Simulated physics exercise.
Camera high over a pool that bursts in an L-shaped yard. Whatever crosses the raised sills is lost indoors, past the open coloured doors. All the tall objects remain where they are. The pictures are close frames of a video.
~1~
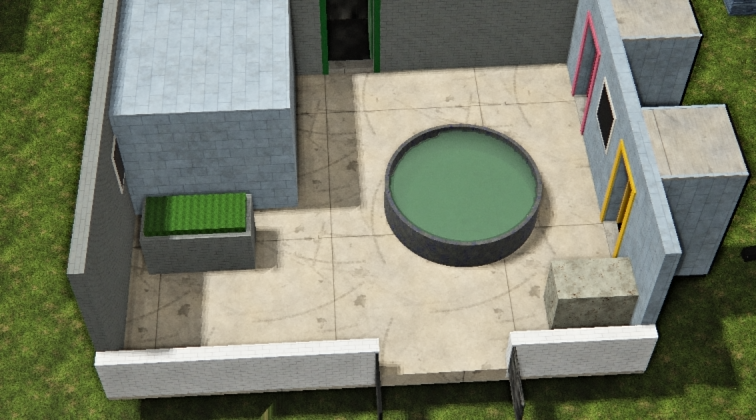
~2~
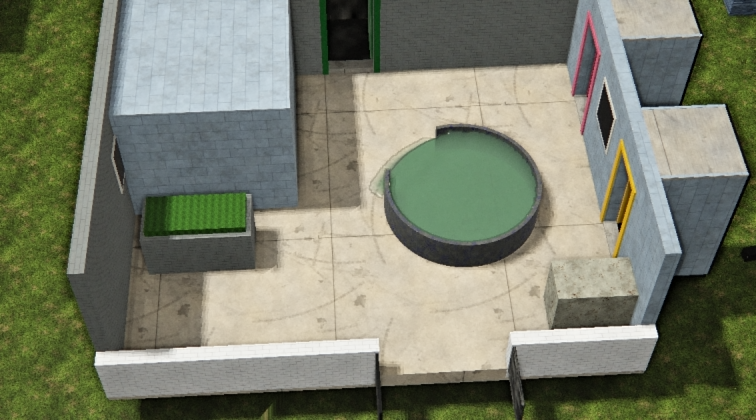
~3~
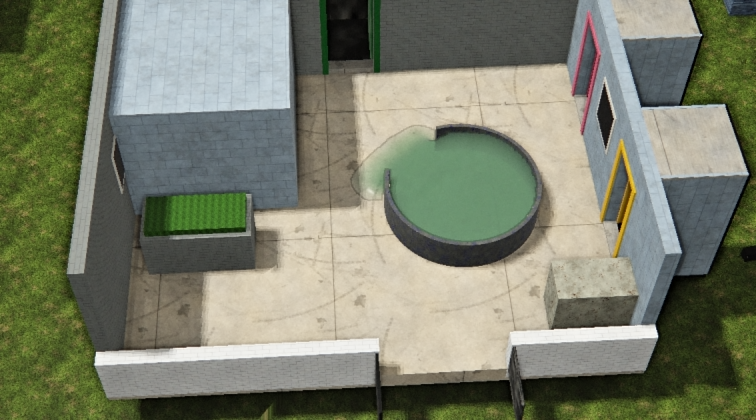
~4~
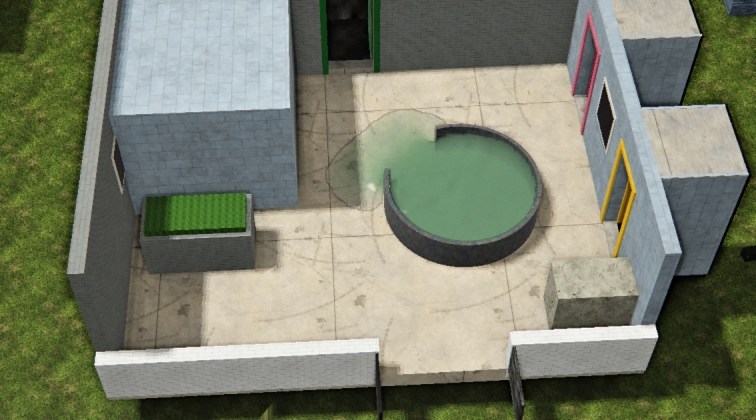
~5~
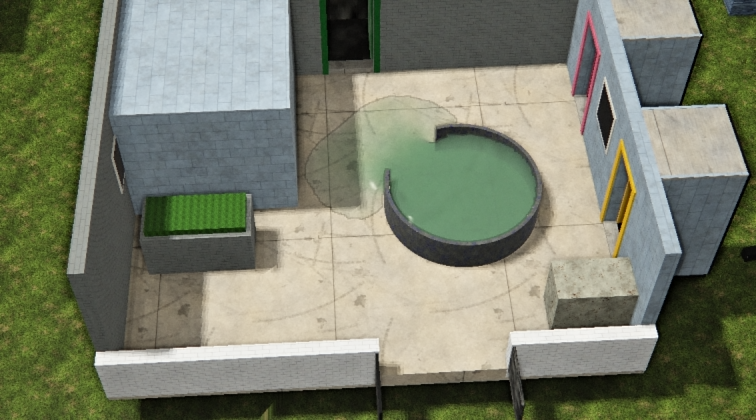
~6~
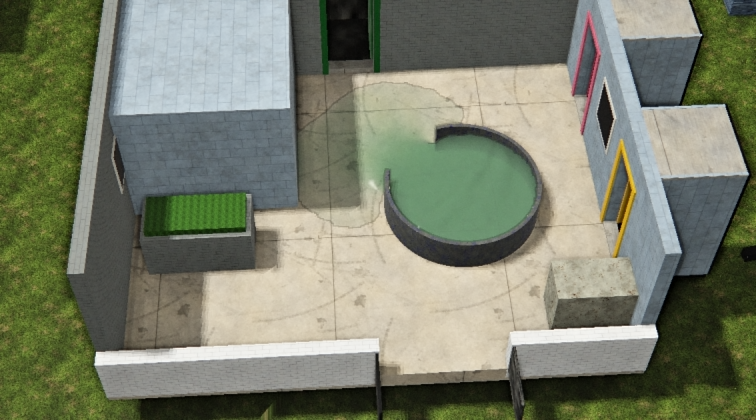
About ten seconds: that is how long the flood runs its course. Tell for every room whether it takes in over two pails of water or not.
The pink door takes in over two pails, the green door takes in over two pails, the yellow door does not.
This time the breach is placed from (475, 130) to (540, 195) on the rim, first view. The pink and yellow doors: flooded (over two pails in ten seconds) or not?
Looking at both, I'd say the pink door crosses the line and the yellow door crosses the line.
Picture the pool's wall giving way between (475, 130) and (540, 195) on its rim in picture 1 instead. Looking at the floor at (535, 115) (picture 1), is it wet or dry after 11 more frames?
There: Wet.
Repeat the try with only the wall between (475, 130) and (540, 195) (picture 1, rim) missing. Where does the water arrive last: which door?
Coming last is the one in green.
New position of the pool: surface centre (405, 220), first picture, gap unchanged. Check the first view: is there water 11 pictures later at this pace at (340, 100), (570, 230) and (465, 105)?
Going through the three places: In the spill, out of reach, out of reach.
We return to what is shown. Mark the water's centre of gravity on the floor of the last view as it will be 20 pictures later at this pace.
The centre of mass sits at about (407, 164).
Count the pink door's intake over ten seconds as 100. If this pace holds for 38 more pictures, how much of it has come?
Near 45 per cent, give or take.
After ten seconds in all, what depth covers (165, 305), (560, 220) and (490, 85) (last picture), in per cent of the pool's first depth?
Estimated readings in sequence: 6, 10, 8 percent.
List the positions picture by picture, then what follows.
In the first picture, the pool at (463, 185) is whole and still.
In the second picture, the front is at (377, 193), out from the gap on the pool's far side.
In the third picture, the front is at (361, 191), out from the gap on the pool's far side.
In the fourth picture, the front is at (331, 177), out from the gap on the pool's far side.
In the fifth picture, the front is at (311, 166), out from the gap on the pool's far side.
In the sixth picture, the front is at (298, 140), out from the gap on the pool's far side.
A moment on, water covers 20 % of the floor; the pink door not reached, the green door wet at the sill, nothing in, the yellow door not reached.
Next, water covers 25 % of the floor; the pink door not reached, the green door over two buckets in, the yellow door not reached.
Then, water covers 40 % of the floor; the pink door not reached, the green door far over two buckets in, the yellow door not reached.
Later, water covers 70 % of the floor; the pink door over two buckets in, the green door far over two buckets in, the yellow door wet at the sill, nothing in.
In the end, water covers 90 % of the floor; the pink door far over two buckets in, the green door far over two buckets in, the yellow door under two buckets in.
